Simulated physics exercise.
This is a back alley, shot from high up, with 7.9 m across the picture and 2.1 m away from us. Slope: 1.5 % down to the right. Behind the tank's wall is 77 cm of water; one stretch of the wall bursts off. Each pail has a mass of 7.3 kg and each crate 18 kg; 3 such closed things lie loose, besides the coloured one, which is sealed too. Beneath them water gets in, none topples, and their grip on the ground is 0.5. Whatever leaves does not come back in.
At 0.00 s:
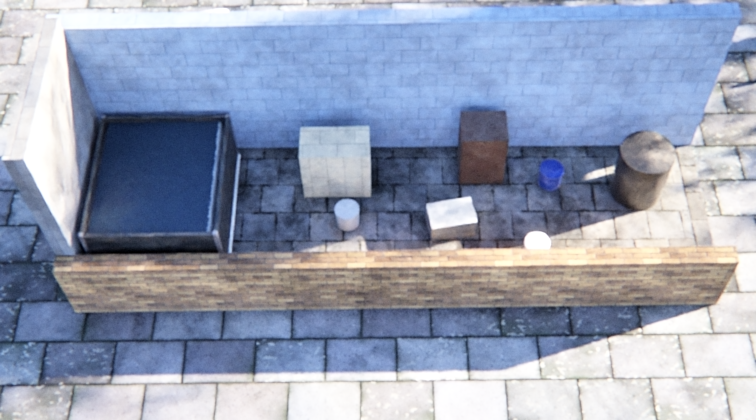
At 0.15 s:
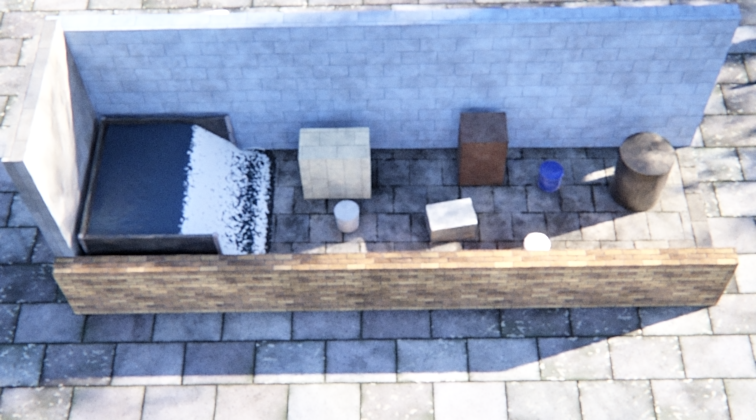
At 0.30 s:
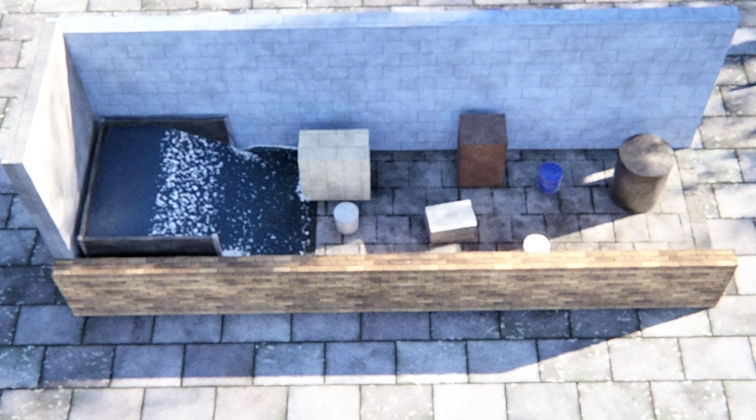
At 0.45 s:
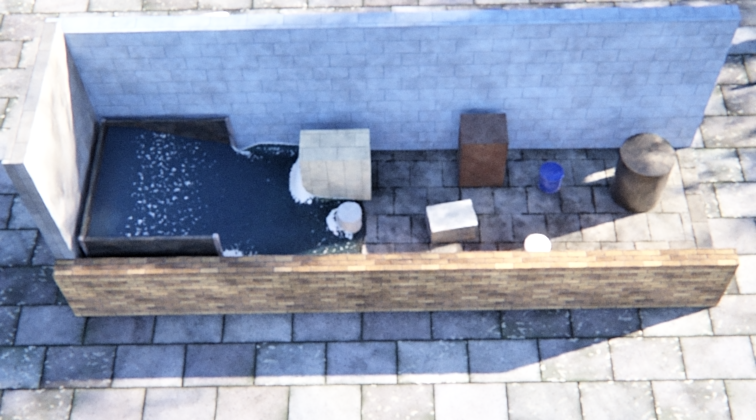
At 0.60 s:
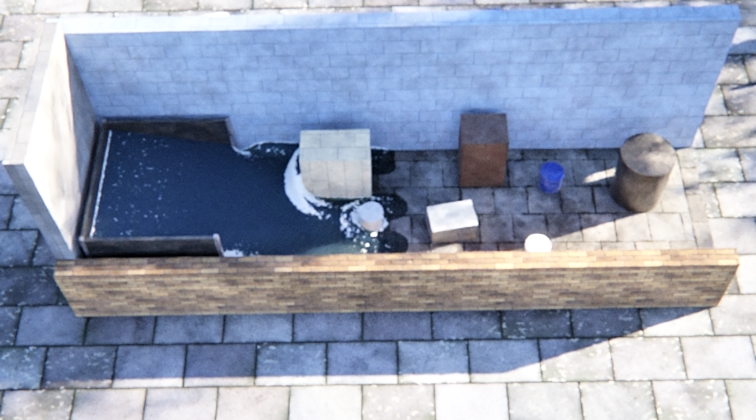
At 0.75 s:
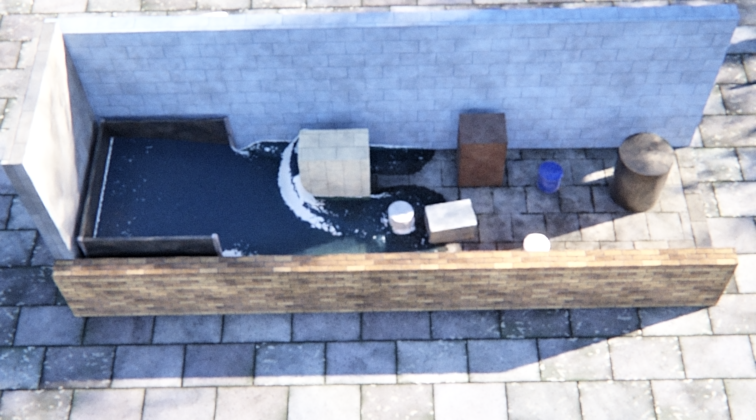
At the start, dark water fills a tank at the left of a walled alley, with blocks, a blue pail and a barrel standing on dry paving. The tank's right side bursts and foaming water spreads rightward, surging around the pale block, then pushes a small white container right, beside the white box.
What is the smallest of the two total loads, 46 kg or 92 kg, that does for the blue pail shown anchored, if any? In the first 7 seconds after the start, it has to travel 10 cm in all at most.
46 kg.
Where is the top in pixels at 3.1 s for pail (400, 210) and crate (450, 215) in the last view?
(580, 197) and (608, 193), roughly.
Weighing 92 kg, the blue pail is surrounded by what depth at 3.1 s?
Depth: Approx. 9 cm.
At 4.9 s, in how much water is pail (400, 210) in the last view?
11 cm.
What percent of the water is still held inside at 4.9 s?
62 % or so.
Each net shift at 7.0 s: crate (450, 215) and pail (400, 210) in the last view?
In that order: Washed out, washed out.
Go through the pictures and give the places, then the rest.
The blue pail at (551, 169) rests on the ground; 2.8 m2 under water; 0 of 4 have shifted, in the first frame.
The blue pail at (551, 170), on the bottom; 3.9 m2 under water; 0 of 4 have shifted, in the second frame.
The blue pail at (550, 172) rests on the ground; 5.1 m2 under water; 0 of 4 have shifted, in the third frame.
The blue pail at (551, 172) rests on the ground; water covers 6.0 m2; 0 of 4 have shifted, in the fourth frame.
The blue pail at (552, 172), on the bottom; water covers 6.8 m2; 1 of 4 have shifted, in the fifth frame.
The blue pail at (550, 171), on the bottom; 7.8 m2 under water; 1 of 4 have shifted, in the sixth frame.
After 1.4 s the blue pail would be 0 cm from its start with 46 kg and 0 cm from its start with 92 kg; 3 cm of water round it then.
After 3.1 s the blue pail would be 1 cm from its start with 46 kg and 0 cm from its start with 92 kg; 9 cm of water round it then.
After 4.9 s the blue pail would be 1 cm from its start with 46 kg and 0 cm from its start with 92 kg; 9 cm of water round it then.
After 7.0 s the blue pail would be 1 cm from its start with 46 kg and 0 cm from its start with 92 kg; 7 cm of water round it then.
